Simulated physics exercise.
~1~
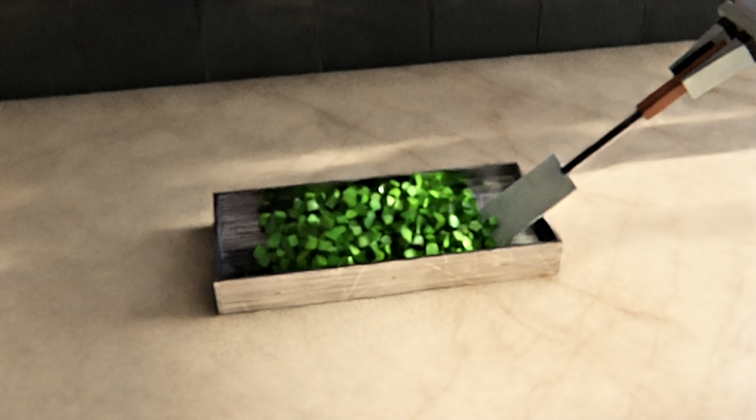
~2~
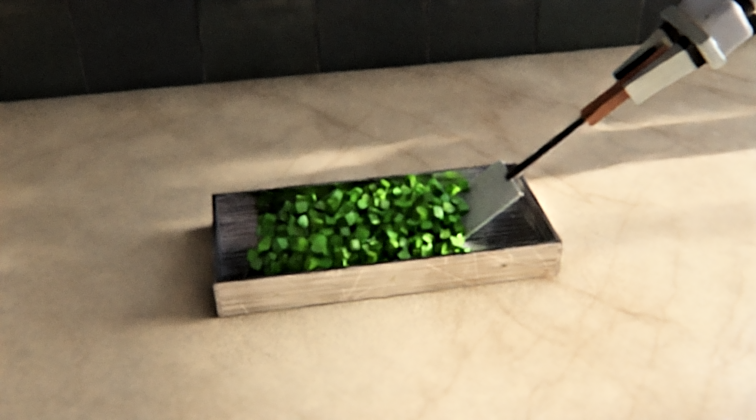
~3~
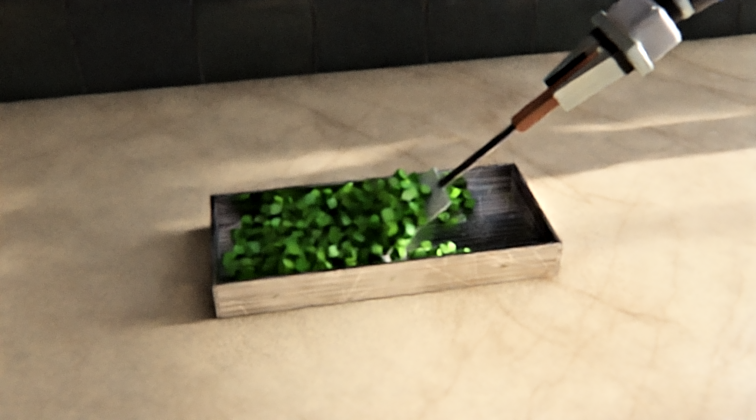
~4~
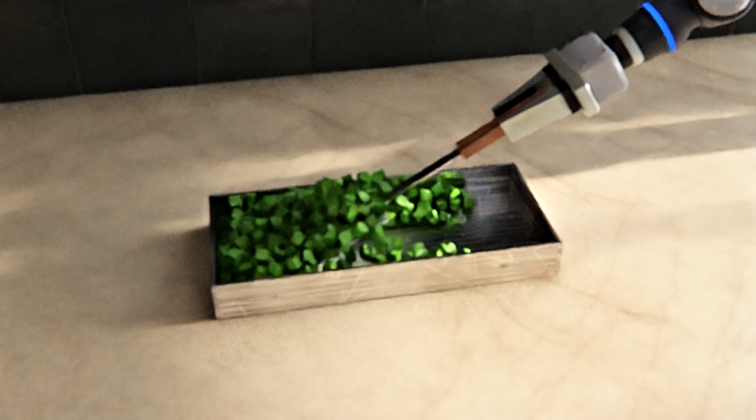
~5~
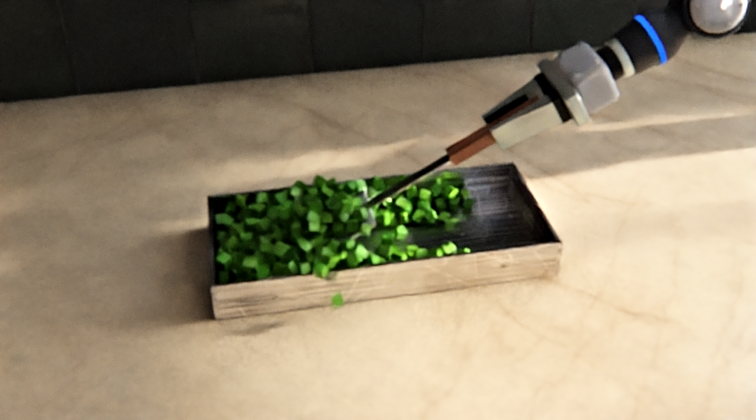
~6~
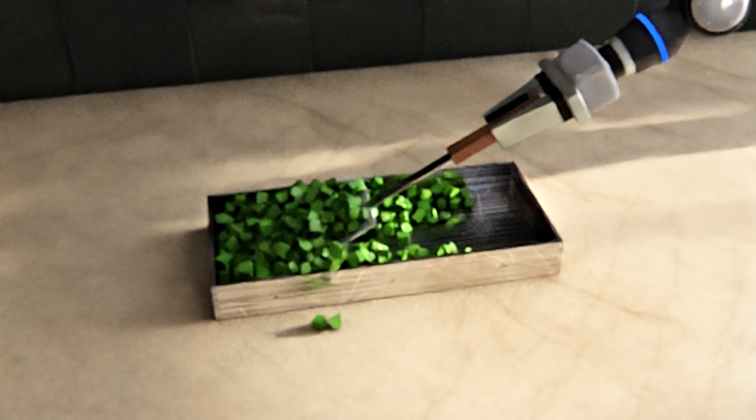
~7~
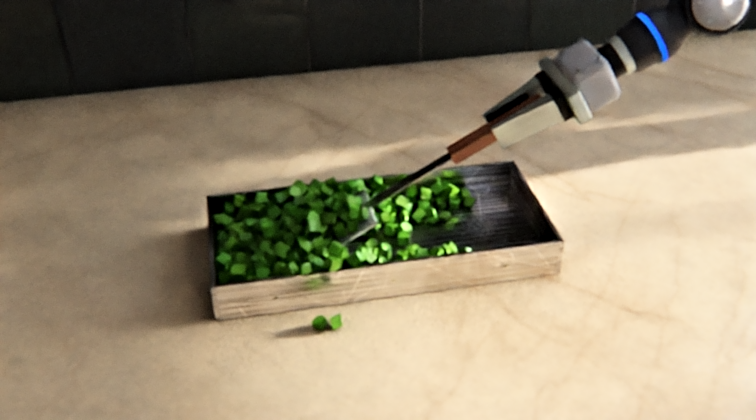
Robot arm pushing green vegetable dice leftward across a shallow tin with a paddle, then stopping as two pieces lie on the table.
